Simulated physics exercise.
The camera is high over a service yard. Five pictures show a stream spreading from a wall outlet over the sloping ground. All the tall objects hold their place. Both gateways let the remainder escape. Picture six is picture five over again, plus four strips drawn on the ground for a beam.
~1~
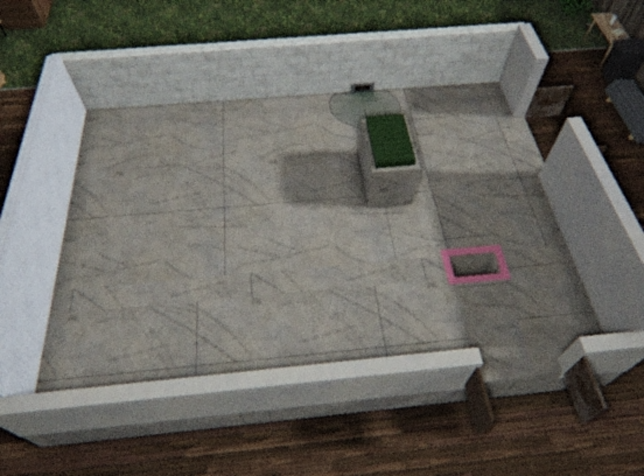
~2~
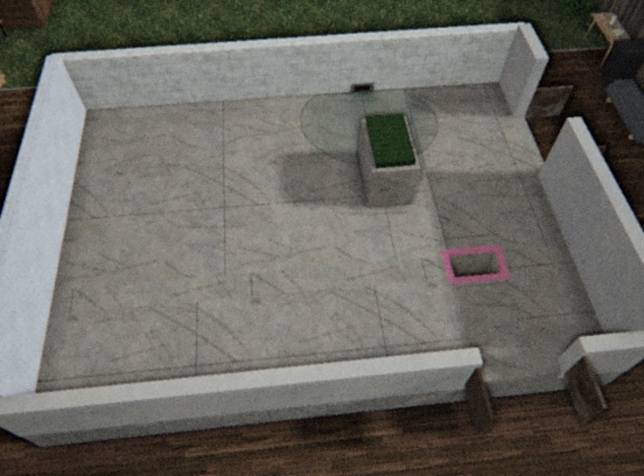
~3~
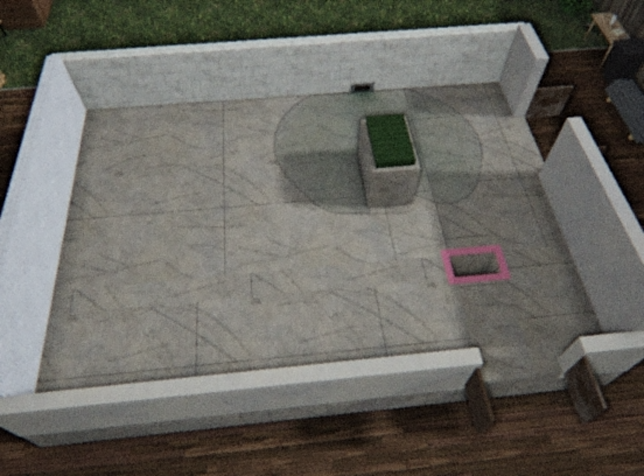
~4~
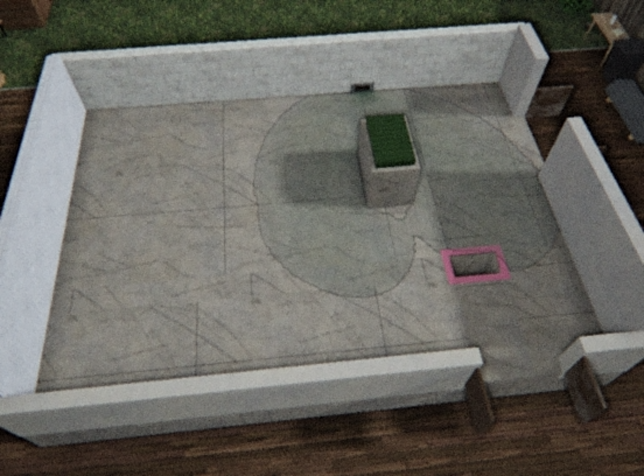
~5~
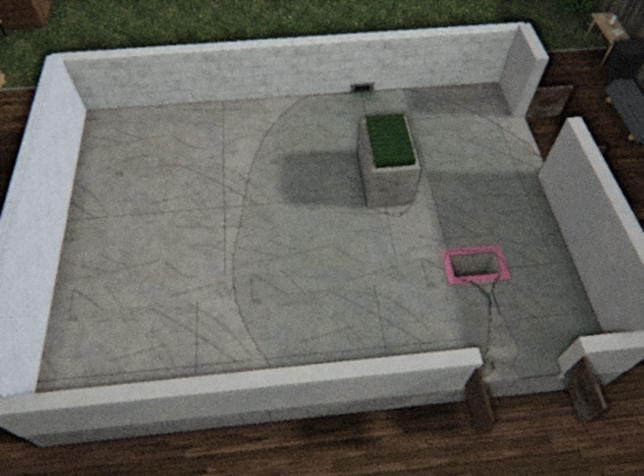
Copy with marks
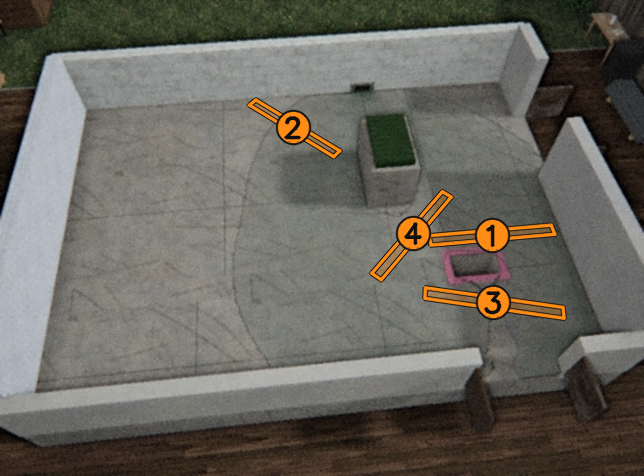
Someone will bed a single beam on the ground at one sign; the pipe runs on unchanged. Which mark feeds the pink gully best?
I would pick spot 3.
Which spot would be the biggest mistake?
It is 1.
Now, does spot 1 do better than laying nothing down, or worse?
Spot 1 is worse.
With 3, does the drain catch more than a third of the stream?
No.
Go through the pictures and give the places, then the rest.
In the first picture, outfall at (362, 87); pink gully at (475, 264); open gate at (512, 364); open gate at (525, 145); 2 % of the ground under water, visible out to (338, 118); pink gully still dry.
In the second picture, 8 % of the ground under water, visible out to (342, 159); pink gully still dry.
In the third picture, 17 % of the ground under water, visible out to (464, 190); pink gully still dry.
In the fourth picture, 33 % of the ground under water, visible out to (521, 263); pink gully still dry.
In the fifth picture, 50 % of the ground under water, visible out to (589, 311); pink gully taking water.
In orange, 1 from (430, 240) to (553, 229); 2 from (252, 102) to (336, 153); 3 from (425, 293) to (563, 312); 4 from (376, 276) to (446, 194).
Choosing 1, about 4 % of the stream goes into the pink gully, about 89 % out by the gates.
Choosing 2, about 13 % of the stream goes into the pink gully, about 85 % out by the gates.
Choosing 3, about 20 % of the stream goes into the pink gully, about 78 % out by the gates.
Choosing 4, about 10 % of the stream goes into the pink gully, about 85 % out by the gates.
